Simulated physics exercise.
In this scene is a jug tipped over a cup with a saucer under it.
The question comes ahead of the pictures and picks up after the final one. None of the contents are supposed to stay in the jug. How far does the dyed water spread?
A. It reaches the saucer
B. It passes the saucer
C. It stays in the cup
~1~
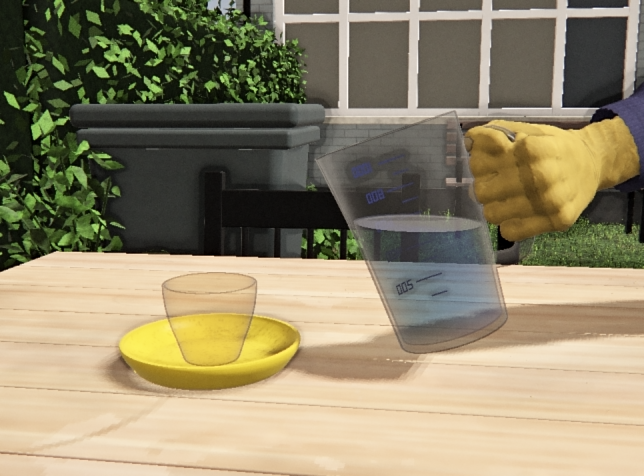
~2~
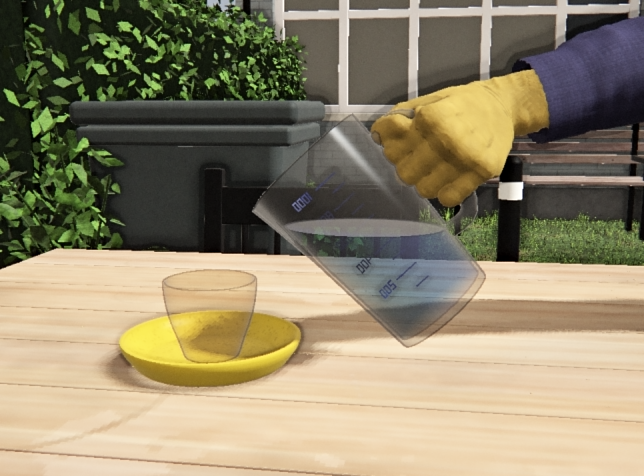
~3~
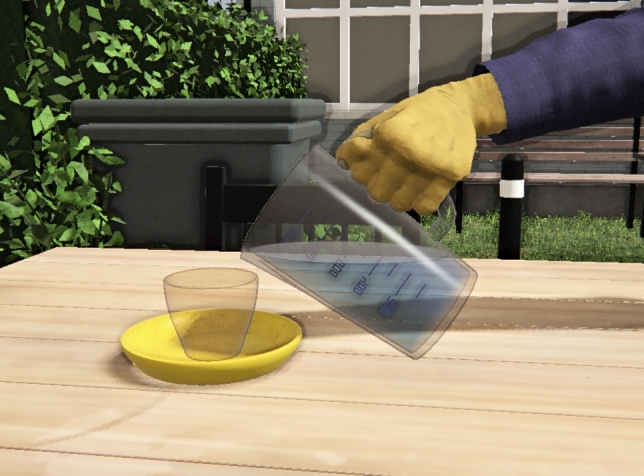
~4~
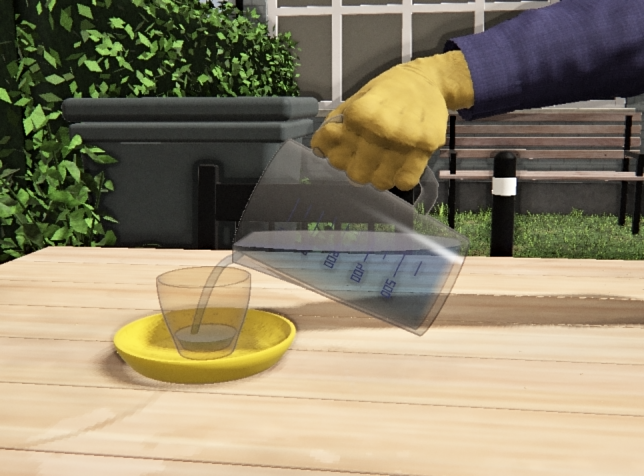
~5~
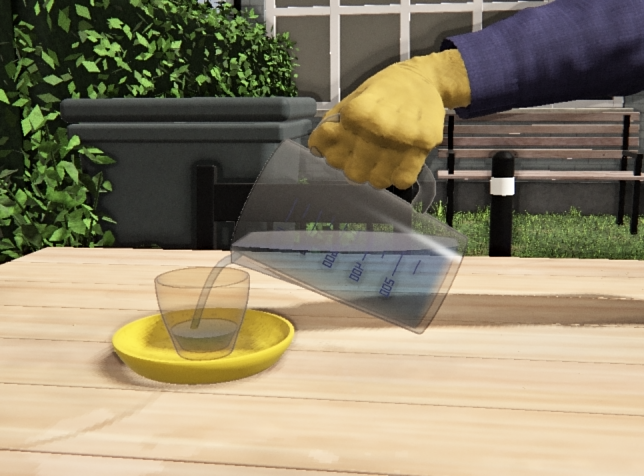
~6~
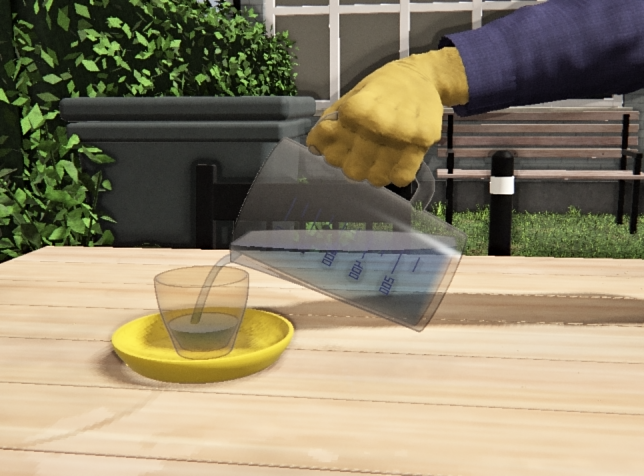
(B) It passes the saucer.
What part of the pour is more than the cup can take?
It comes out near 60 per cent.
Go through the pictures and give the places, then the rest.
In the first picture, the hand lifts the jug; jug (421, 230) about half full; cup (211, 317) empty; saucer (183, 375) dry.
In the second picture, the jug is brought over; jug (372, 231) tipped 45° with all of its load; cup (211, 314) empty.
In the third picture, the jug is brought over; jug (359, 254) tipped 55° with all of its load; cup (212, 312) empty.
In the fourth picture, a stream runs into the cup; jug (349, 240) tipped 65° with nearly all of its load; cup nearly empty, surface at (206, 333).
In the fifth picture, a stream runs into the cup; jug (348, 239) tipped 65° with nearly all of its load; cup (204, 311) about a quarter full.
In the sixth picture, a stream runs into the cup; jug (346, 237) tipped 65° with nearly all of its load; cup about a third full, surface at (204, 323); saucer (176, 368) dry.
Soon after, the cup is full to the brim; the saucer is wet, with room to spare.
Later, the cup is full to the brim; the saucer is nearly full.
In the end, the cup is full to the brim; the saucer is full and running over.
